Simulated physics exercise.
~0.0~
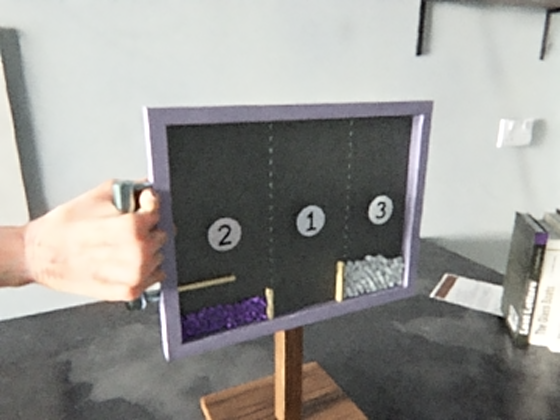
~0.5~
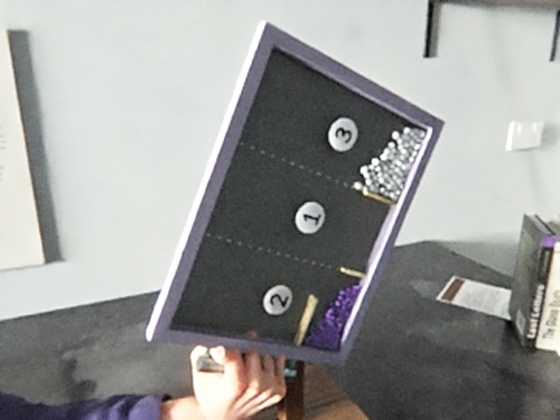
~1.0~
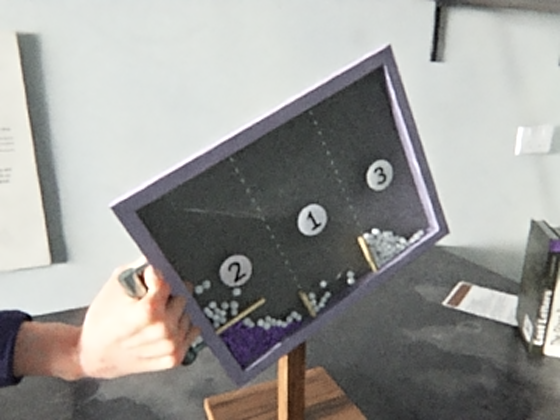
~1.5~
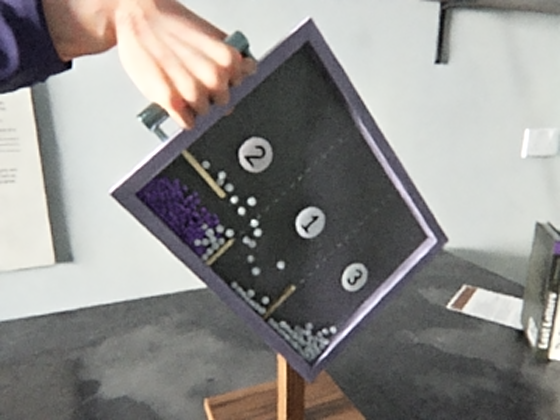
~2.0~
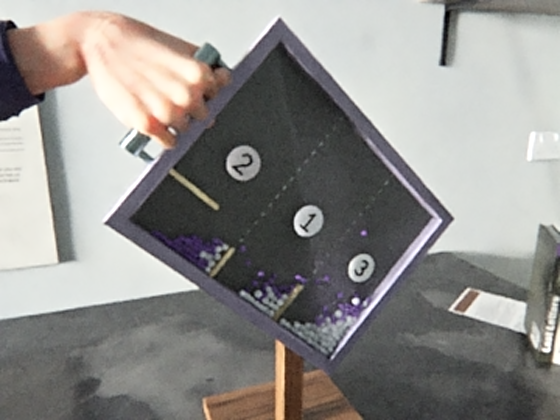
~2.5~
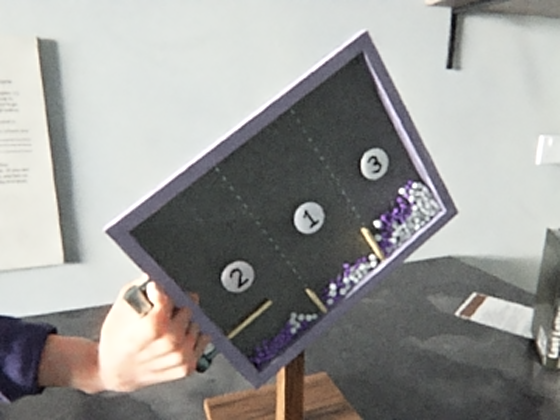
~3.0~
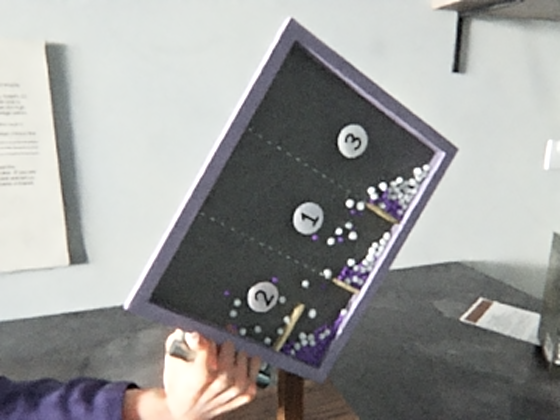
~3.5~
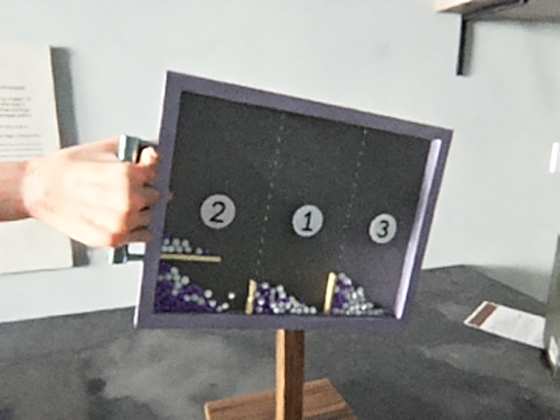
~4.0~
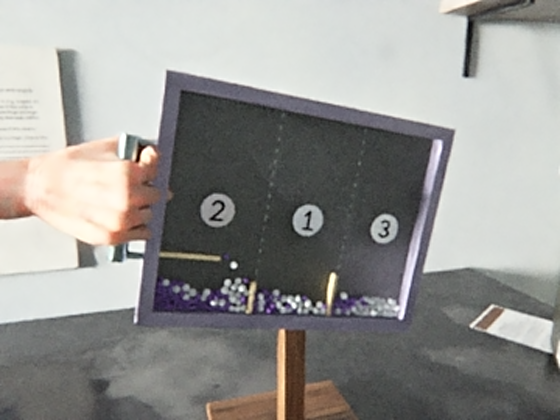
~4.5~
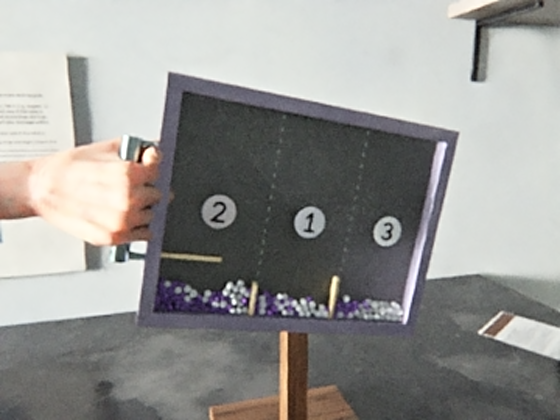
On a dark tabletop, someone's hand tilted a framed, numbered panel on a wooden stand steeply back and forth, sending white and purple beads tumbling past small ledges until they mixed, then held it slightly tilted while they settled along the bottom.
